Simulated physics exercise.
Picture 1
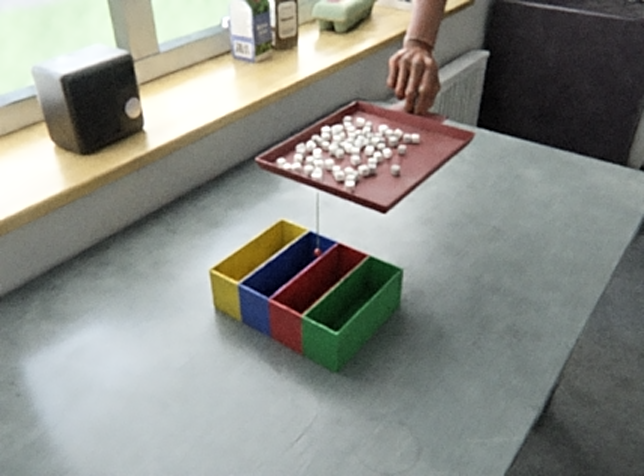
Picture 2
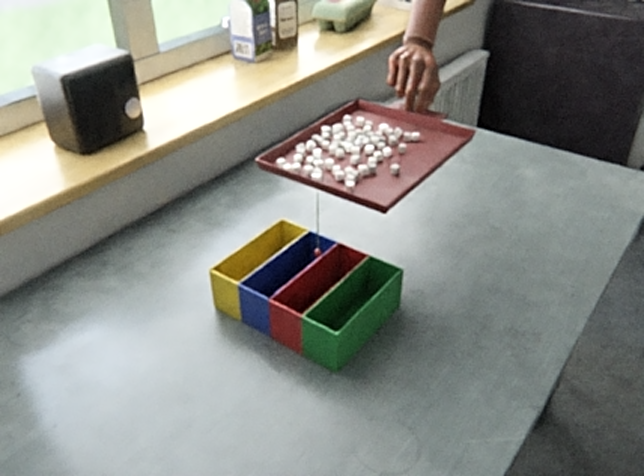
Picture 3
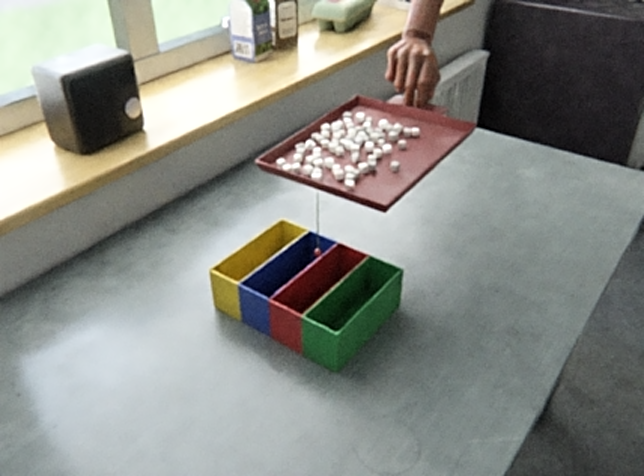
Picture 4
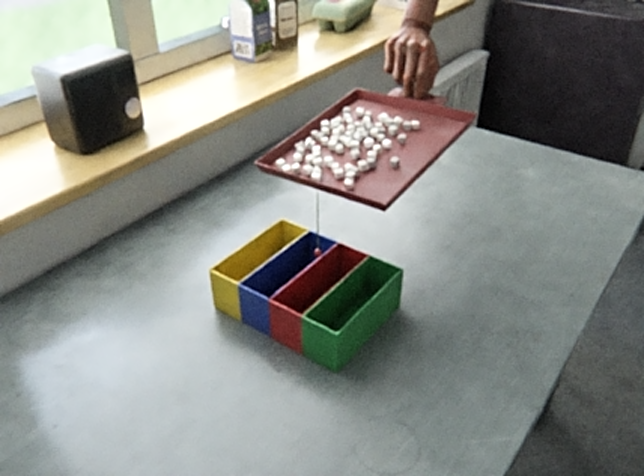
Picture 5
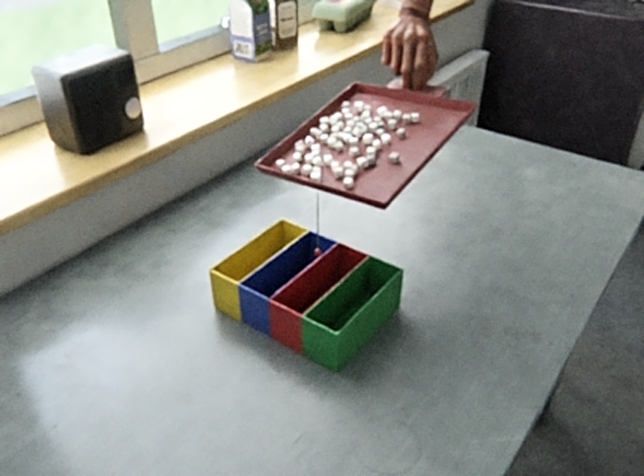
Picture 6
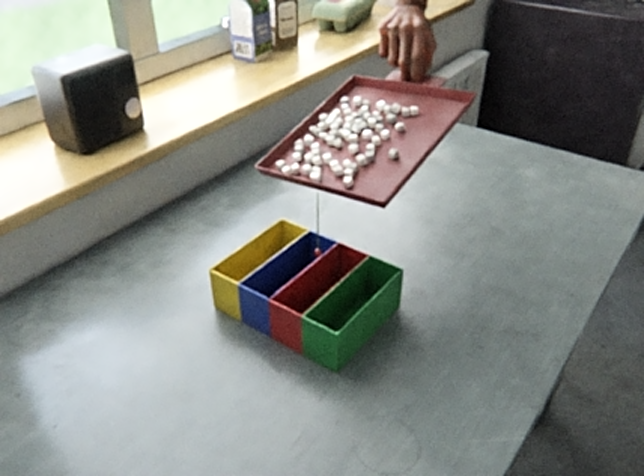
In the video, a hand holds a red tray of white sugar cubes above a row of yellow, blue, red and green cells, a bead hanging from its edge. The hand slowly raises the tray's back, tilting it slightly.
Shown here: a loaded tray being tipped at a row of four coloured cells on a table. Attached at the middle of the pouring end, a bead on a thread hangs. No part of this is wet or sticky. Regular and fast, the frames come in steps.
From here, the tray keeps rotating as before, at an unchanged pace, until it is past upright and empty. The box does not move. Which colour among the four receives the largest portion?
Yellow.
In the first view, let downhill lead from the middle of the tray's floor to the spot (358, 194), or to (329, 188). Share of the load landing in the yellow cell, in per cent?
Shares, approx.: 0 %, then 20 %.
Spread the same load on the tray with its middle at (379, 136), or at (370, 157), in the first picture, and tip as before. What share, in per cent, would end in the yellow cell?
Around 50 then around 30 per cent.
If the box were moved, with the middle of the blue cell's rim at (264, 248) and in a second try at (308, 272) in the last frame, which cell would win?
Result 1: That blue cell; result 2: The yellow one.
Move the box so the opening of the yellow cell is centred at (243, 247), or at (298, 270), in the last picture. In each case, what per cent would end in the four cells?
First case 90 in a hundred, second case 20 in a hundred.
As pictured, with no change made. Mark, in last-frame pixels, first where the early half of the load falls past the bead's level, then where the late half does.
It goes through near (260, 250) first, then near (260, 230).
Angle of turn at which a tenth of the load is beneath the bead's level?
110° or so.
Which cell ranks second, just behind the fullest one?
Next in line is blue.
Just after the last frame, tray tipped steeply; every one on the tray.
A moment on, tray tipped right over; almost all on the tray; just a few in the green cell.
Further on, tray tipped past a quarter turn; roughly half in the yellow cell; roughly a quarter in the blue cell; just a few in the red cell; just a few in the green cell; about a tenth falling or outside the box.
When it is over, tray tipped past a quarter turn; roughly half in the yellow cell; roughly a quarter in the blue cell; just a few in the red cell; just a few in the green cell; about a tenth outside the box.
